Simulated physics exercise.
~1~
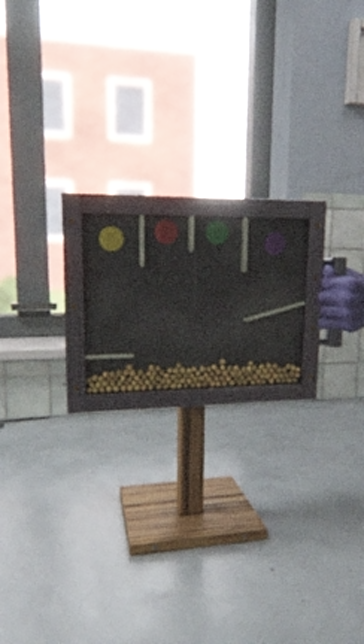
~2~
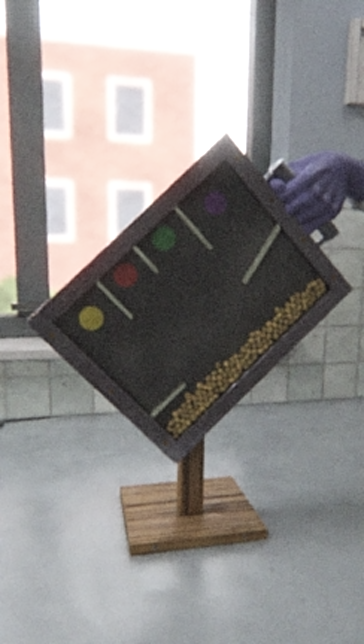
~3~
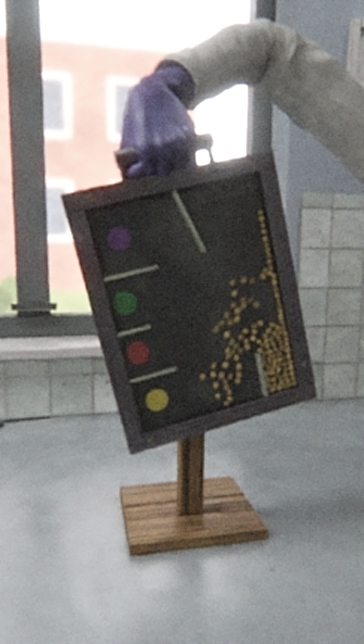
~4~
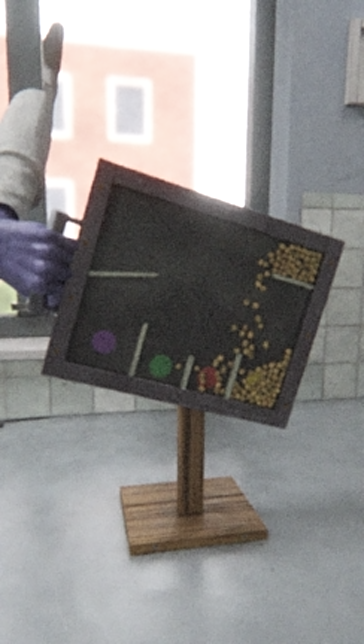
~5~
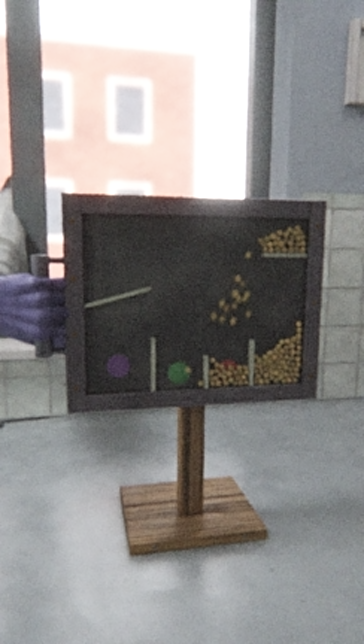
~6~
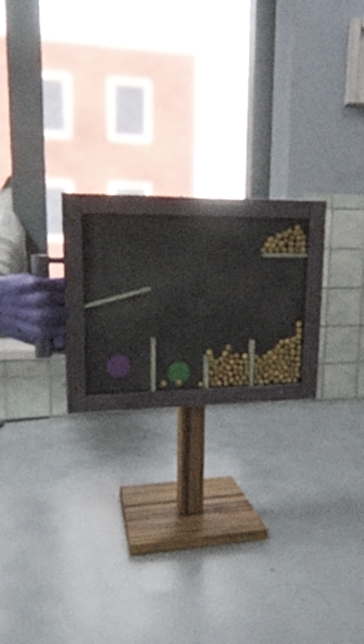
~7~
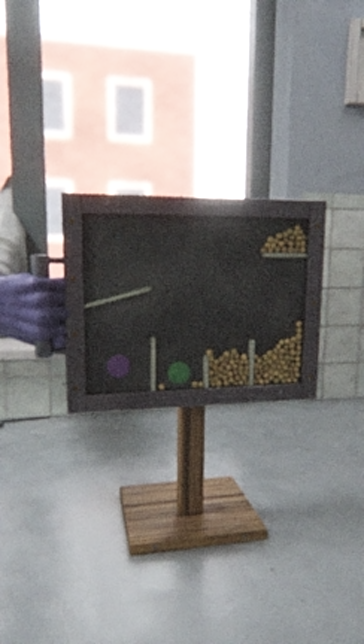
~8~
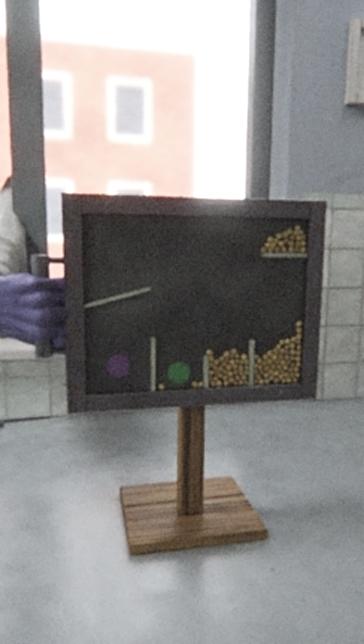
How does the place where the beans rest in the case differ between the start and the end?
At the start the beans lie in a low layer along the bottom of the case. At the end they are gathered on the right side, mostly piled in the two right-hand pockets, with a smaller heap on the ledge above.
